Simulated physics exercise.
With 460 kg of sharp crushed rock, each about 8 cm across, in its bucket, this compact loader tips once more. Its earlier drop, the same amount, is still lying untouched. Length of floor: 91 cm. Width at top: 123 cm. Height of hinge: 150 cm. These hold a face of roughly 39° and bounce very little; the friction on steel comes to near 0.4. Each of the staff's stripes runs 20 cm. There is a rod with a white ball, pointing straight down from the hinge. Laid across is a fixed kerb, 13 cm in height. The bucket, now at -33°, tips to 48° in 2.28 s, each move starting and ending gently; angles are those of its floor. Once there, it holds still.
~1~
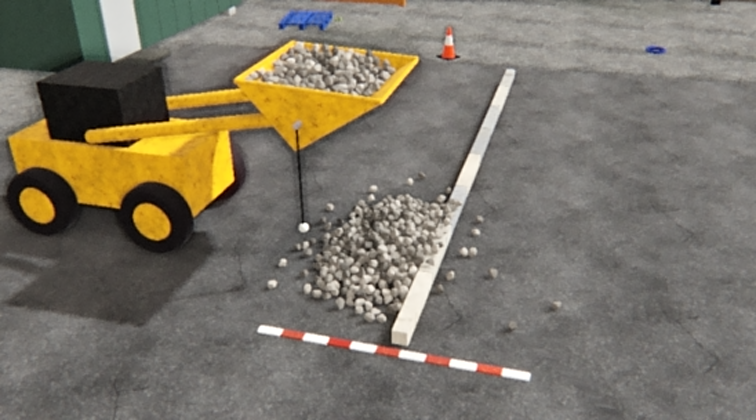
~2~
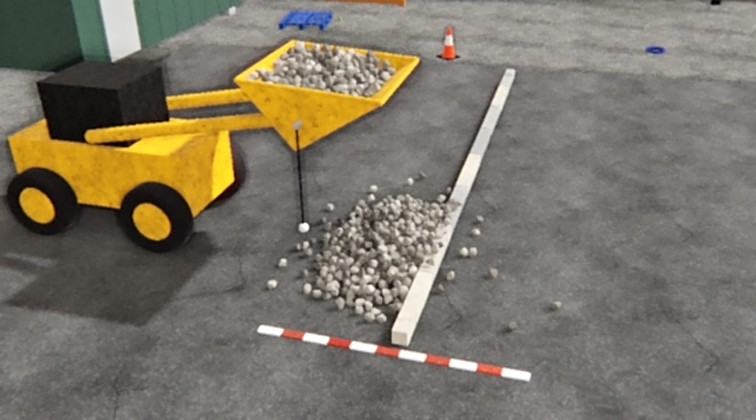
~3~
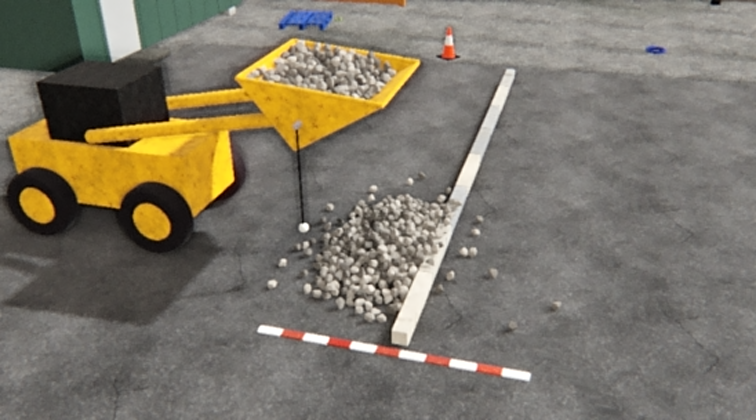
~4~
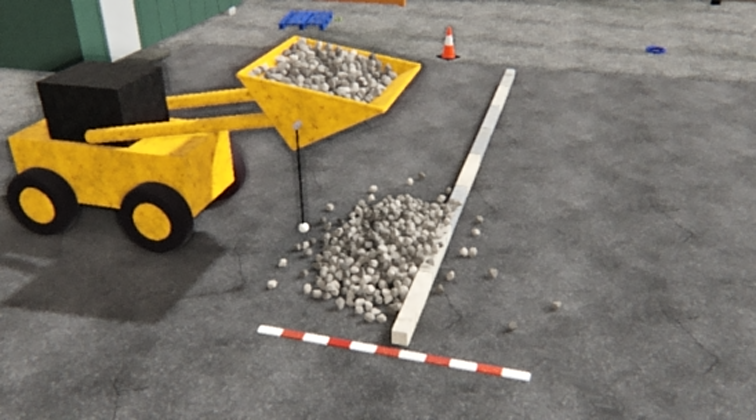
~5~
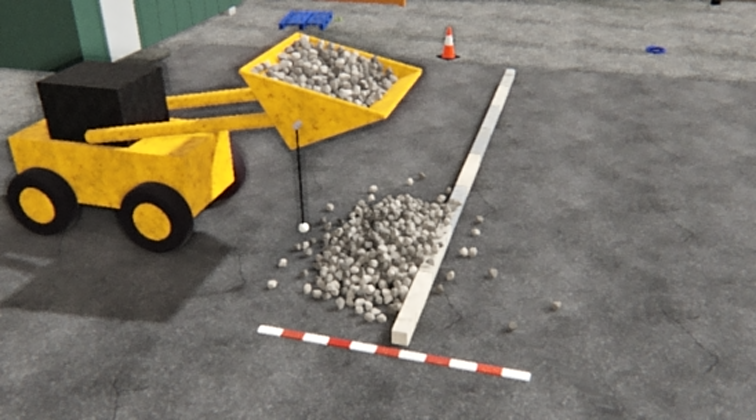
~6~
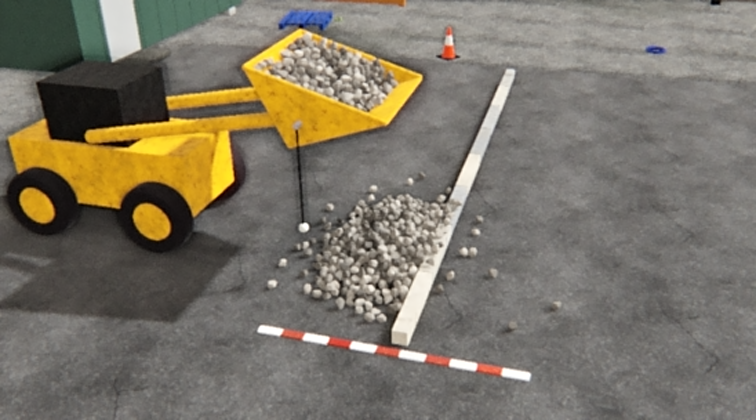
To begin with, a yellow loader holds a bucket of grey stones raised beside a stone pile lying against a pale kerb. The bucket slowly tilts forward to the right, slightly at first, then more noticeably, its front edge dipping while the stones stay inside and the loader and pile remain still.
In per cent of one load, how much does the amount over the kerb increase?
About 31 per cent.
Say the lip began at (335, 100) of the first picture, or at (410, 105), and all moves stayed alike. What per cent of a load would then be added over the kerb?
Roughly 0 and 65 percent, in that order.
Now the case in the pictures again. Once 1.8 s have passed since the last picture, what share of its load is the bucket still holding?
Estimate: 5 % remaining inside, roughly.
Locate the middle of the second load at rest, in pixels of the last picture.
They come to rest centred about (417, 239).
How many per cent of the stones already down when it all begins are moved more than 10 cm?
Estimate: 5 %, roughly.
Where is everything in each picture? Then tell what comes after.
In the first picture, lip at (381, 102), floor tilted -33°, highest stones at (337, 56). The earlier load is highest near (391, 222), 30 cm above ground level, 98 % on this side of the kerb, 2 % over the kerb.
In the second picture, the bucket is at -32°, its lip at (382, 103); the top of the load is at (328, 55).
In the third picture, the bucket is at -30°, its lip at (383, 106); the top of the load is at (316, 54).
In the fourth picture, lip at (384, 110), floor tilted -28°, highest stones at (305, 48).
In the fifth picture, the bucket is at -24°, its lip at (385, 116); the top of the load is at (298, 48).
In the sixth picture, the bucket is at -19°, its lip at (386, 123); the top of the load is at (301, 45).
Then, 1.1 s after the last picture the floor is at 35°; in per cent of one load, 88 in the bucket, 110 on this side of the kerb, 2 over the kerb; the foremost stones are at (486, 265).
Then, 1.8 s after the last picture the floor is at 48°; in per cent of one load, 4 in the bucket, 182 on this side of the kerb, 14 over the kerb; the foremost stones are at (506, 276).
Then, 2.1 s after the last picture the floor is at 48°; in per cent of one load, 0 in the bucket, 173 on this side of the kerb, 27 over the kerb; the foremost stones are at (529, 282).
Then, 4.9 s after the last picture the floor is at 48°; in per cent of one load, 0 in the bucket, 167 on this side of the kerb, 33 over the kerb; the foremost stones are at (541, 283). Net gain over the kerb, 31.
